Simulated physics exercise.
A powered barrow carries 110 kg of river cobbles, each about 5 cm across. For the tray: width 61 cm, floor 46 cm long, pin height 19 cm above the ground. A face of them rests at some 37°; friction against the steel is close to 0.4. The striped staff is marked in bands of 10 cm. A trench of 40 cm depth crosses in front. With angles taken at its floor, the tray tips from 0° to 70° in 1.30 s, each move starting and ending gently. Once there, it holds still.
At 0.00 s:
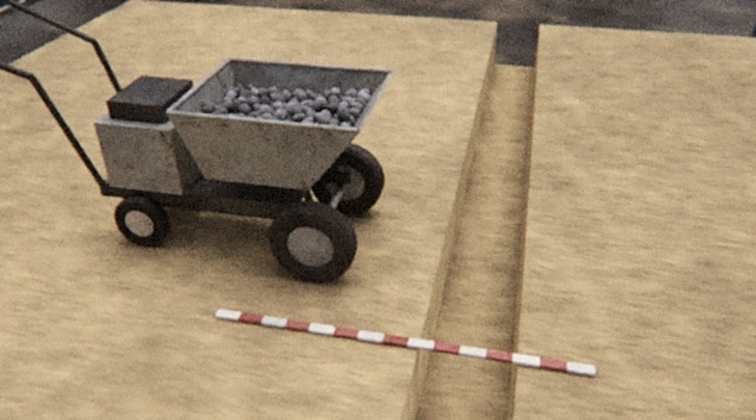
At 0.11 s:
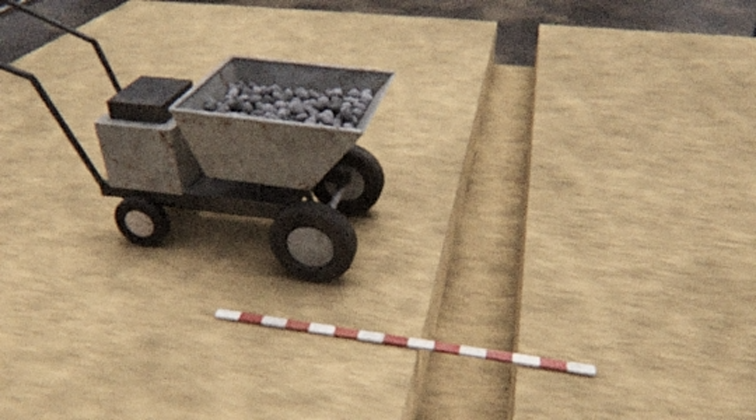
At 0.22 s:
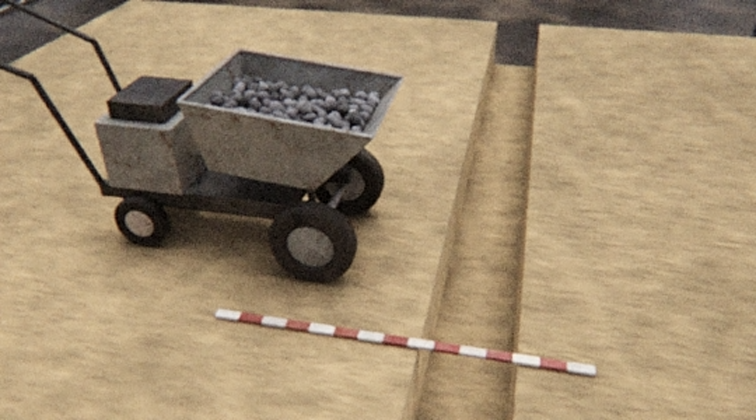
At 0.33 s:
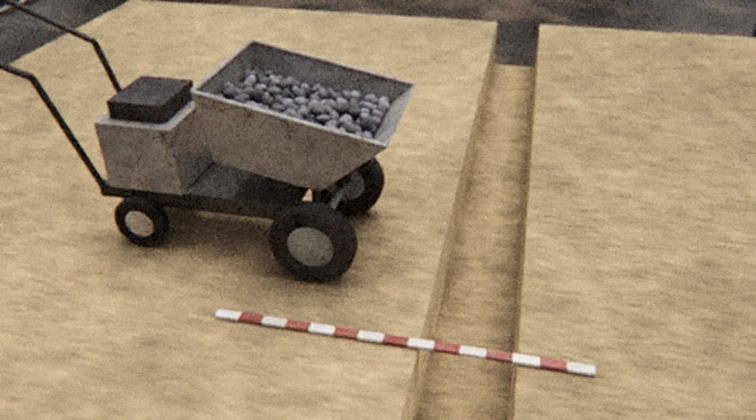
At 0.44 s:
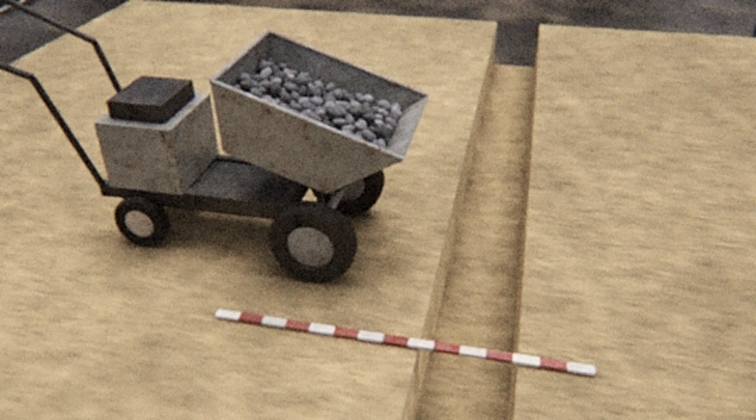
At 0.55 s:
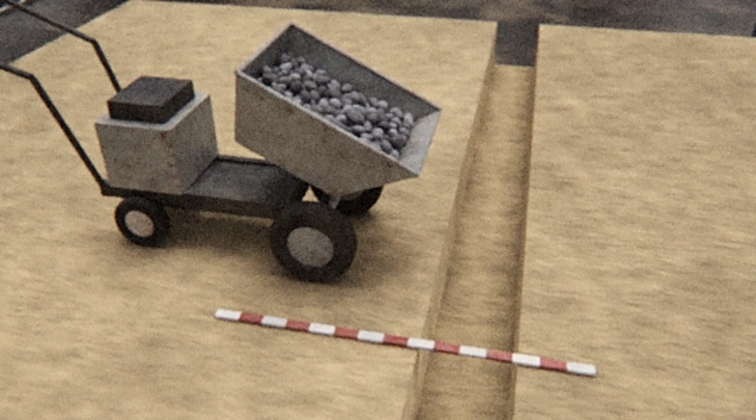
On sandy ground edged with dark grey, seen from above and to one side by a still camera, a narrow trench runs away right of centre. A grey powered barrow with black wheels and handles stands at left, its tray full of grey cobbles, and a red-and-white striped pole lies in front, reaching across the trench. The tray tilts steadily, its rear rising and its lip dipping rightward, while the cobbles shift inside.
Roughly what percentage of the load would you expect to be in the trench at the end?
I'd expect around 92 per cent.
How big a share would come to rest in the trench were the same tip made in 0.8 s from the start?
In that case some 85 per cent.
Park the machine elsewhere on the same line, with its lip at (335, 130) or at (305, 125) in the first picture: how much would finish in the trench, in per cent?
Around 100 and then 95 percent.
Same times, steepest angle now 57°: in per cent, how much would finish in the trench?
Some 45% would finish there.
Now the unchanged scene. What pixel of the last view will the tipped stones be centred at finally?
The tipped stones centre close to (486, 315).
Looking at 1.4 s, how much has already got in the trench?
By then, around 30 percent.
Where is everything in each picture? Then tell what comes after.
In the first picture, the tray is at 0°, its lip at (359, 131); the top of the load is at (292, 102).
The second picture shows lip at (362, 133), floor tilted 1°, highest stones at (274, 100); the stones move at 0.2 m/s on average.
The third picture shows lip at (372, 138), floor tilted 5°, highest stones at (261, 94); the stones move at 0.4 m/s on average.
The fourth picture shows lip at (386, 147), floor tilted 11°, highest stones at (262, 84); the stones move at 0.5 m/s on average.
In the fifth picture, the tray is at 19°, its lip at (403, 159); the top of the load is at (269, 75); the stones move at 0.6 m/s on average.
In the sixth picture, the tray is at 27°, its lip at (419, 175); the top of the load is at (284, 68); the stones move at 0.7 m/s on average.
After 1.0 s the floor is at 59°; 100 % in the tray; the foremost stones are at (450, 217).
After 1.4 s the floor is at 70°; 69 % in the tray, 29 % in the trench, 2 % past the trench; the foremost stones are at (535, 264).
After 1.8 s the floor is at 70°; 36 % in the tray, 57 % in the trench, 8 % past the trench; the foremost stones are at (613, 272).
After 3.7 s the floor is at 70°; 0 % in the tray, 92 % in the trench, 8 % past the trench; the foremost stones are at (649, 286).
